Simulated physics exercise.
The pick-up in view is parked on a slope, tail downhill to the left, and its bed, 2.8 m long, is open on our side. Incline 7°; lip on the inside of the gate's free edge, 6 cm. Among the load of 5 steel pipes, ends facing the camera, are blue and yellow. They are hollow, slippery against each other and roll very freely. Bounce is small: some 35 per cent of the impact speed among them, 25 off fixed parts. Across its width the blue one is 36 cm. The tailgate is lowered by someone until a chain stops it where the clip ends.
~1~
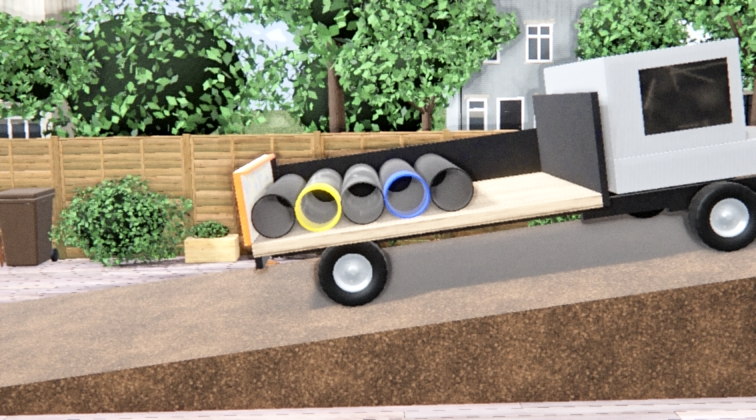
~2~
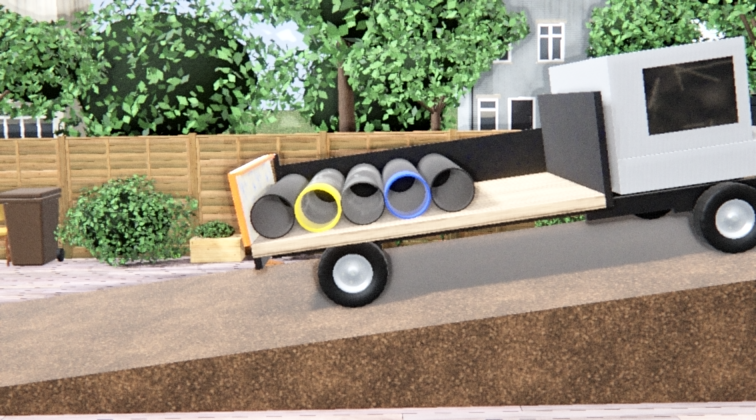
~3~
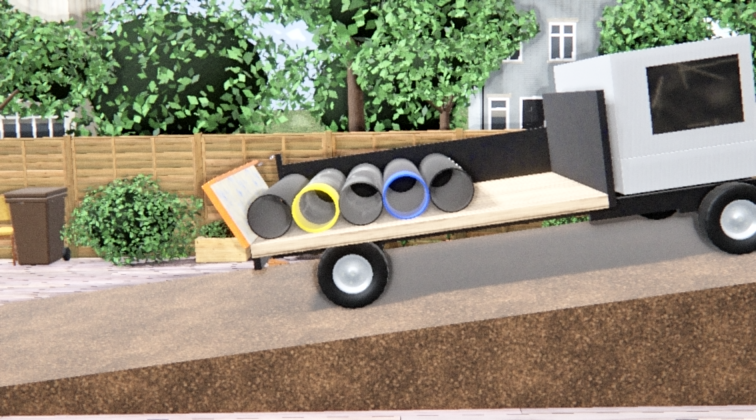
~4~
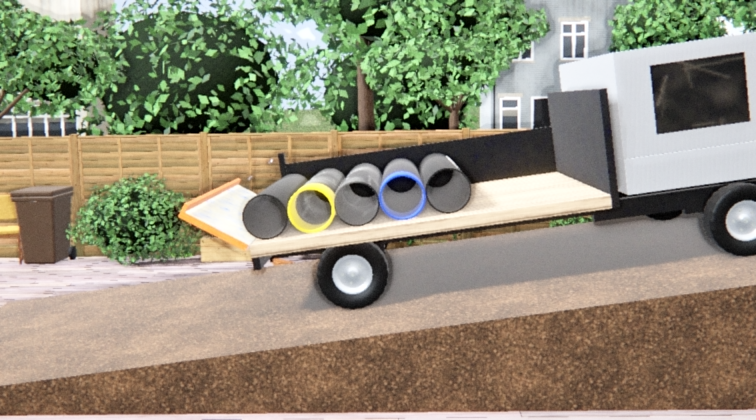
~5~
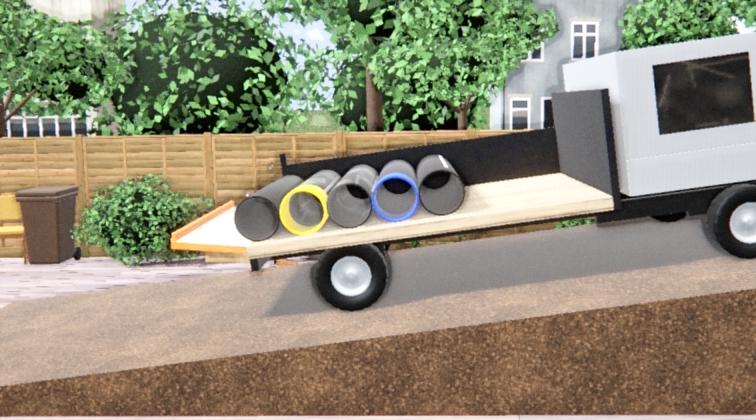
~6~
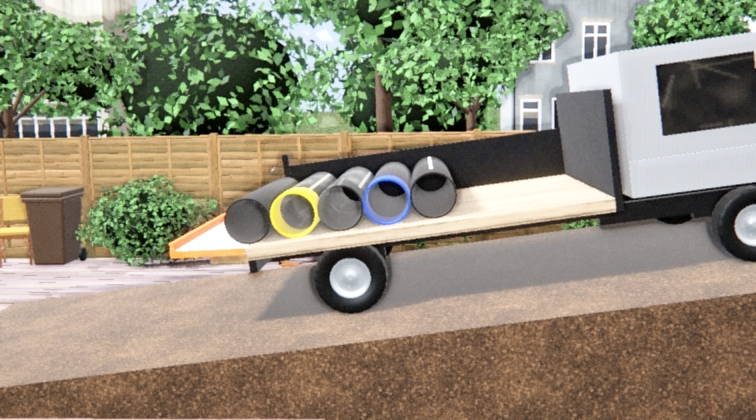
The tailgate of a pick-up parked on a slope swings down to the left from nearly upright until it lies almost level. As it lowers, the row of five hollow pipes on the bed, one blue and one yellow among dark ones, starts rolling left toward the gate.
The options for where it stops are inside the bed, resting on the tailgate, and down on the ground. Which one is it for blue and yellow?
They stop like this: Blue - inside the bed; yellow - resting on the tailgate.
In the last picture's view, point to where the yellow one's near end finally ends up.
It ends up close to (232, 222).
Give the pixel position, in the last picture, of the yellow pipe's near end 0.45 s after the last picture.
Roughly at (263, 219).
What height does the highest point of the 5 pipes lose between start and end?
Some 10 cm lower.
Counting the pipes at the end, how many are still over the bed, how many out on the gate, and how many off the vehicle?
In that order: 3, 2, 0.
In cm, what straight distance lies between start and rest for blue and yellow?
Displacement: Blue 70, yellow 70.
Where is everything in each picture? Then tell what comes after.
In the first frame, blue (407, 197), yellow (318, 210); gate 83° above level, tip at (237, 175); 5 of the 5 make up the bottom layer on the bed.
In the second frame, blue (408, 197), yellow (318, 210); gate 79° above level, tip at (232, 176).
In the third frame, blue (406, 197), yellow (315, 210); gate 58° above level, tip at (207, 187).
In the fourth frame, blue (403, 198), yellow (311, 211); gate 28° above level, tip at (183, 215).
In the fifth frame, blue (395, 200), yellow (303, 212); gate 4° above level, tip at (174, 245).
In the sixth frame, blue (386, 202), yellow (293, 215); gate 2° below level, tip at (173, 255).
Then, 0.4 s past the sixth picture, blue is on the bed, 85 cm short of the hinge, rolling left; yellow is on the bed, 15 cm short of the hinge, rolling left; 0 gone off the back.
Then, 0.9 s past the sixth picture, blue is on the bed, 65 cm short of the hinge, rolling left; yellow is on the gate, 5 cm past the hinge, rolling left; 0 gone off the back.
Finally (1.1 s after the last picture), blue is on the bed, 60 cm short of the hinge; yellow is on the gate, 10 cm past the hinge; 0 gone off the back.
